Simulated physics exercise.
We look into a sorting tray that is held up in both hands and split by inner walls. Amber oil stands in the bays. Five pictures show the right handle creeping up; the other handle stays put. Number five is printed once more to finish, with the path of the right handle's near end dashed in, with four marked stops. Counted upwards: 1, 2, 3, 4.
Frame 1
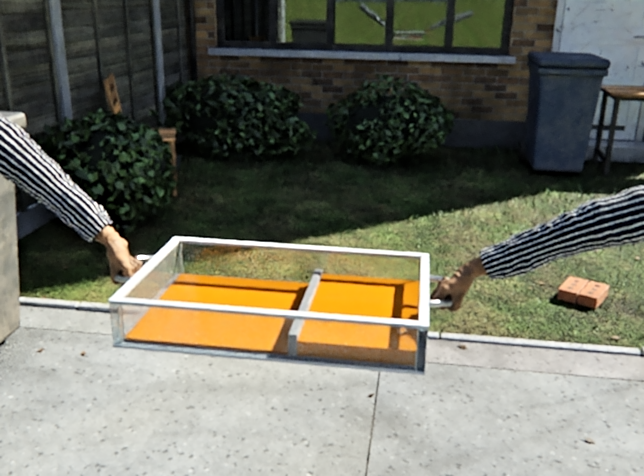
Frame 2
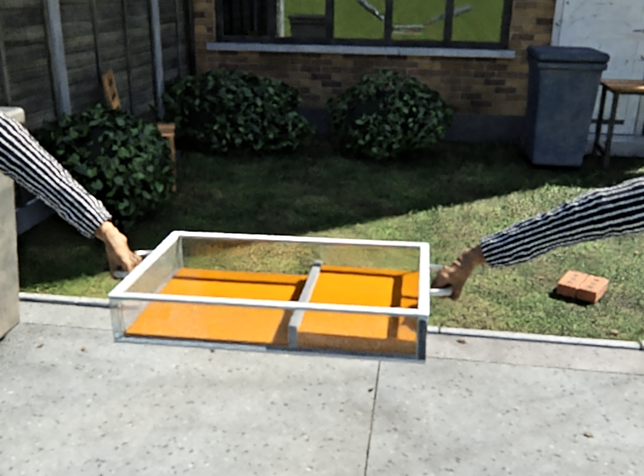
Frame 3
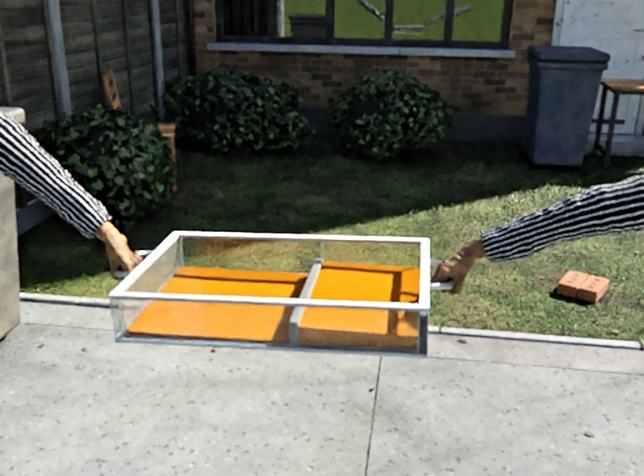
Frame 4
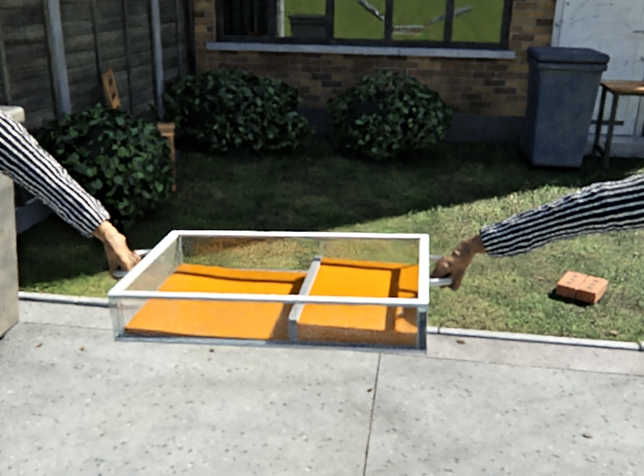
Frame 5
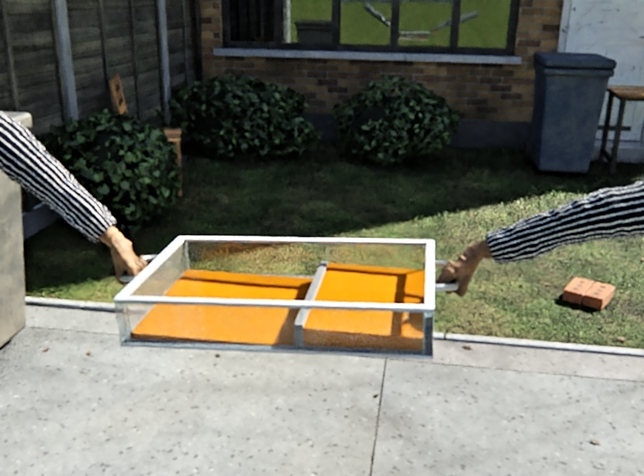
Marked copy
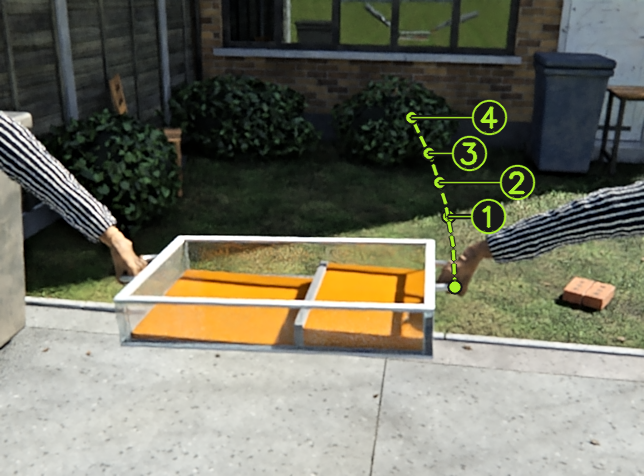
We see two hands in striped sleeves holding a clear-sided, white-rimmed tray of amber liquid, divided by an inner wall, above a patio. The hands tilt it very slightly down to the left, with the liquid staying in its bays.
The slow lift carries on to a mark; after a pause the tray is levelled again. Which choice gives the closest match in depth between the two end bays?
The best mark is 1.
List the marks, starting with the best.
1, 2, 3, 4.
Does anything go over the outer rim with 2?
No, all stays in.
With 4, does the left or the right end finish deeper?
The left end bay.
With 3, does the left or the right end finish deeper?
The left one.
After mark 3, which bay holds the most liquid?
That is the left bay.
On the marked copy, 1 at (448, 216); 2 at (439, 182); 3 at (429, 153); 4 at (411, 117).
Choosing 1, the two end bays stand about equally deep; nothing spills.
Choosing 2, the left end bay stands a little deeper than the other; nothing spills.
Choosing 3, the left end bay stands much deeper than the other; nothing spills.
Choosing 4, the left end bay stands much deeper than the other; about 9 % goes over the rim.
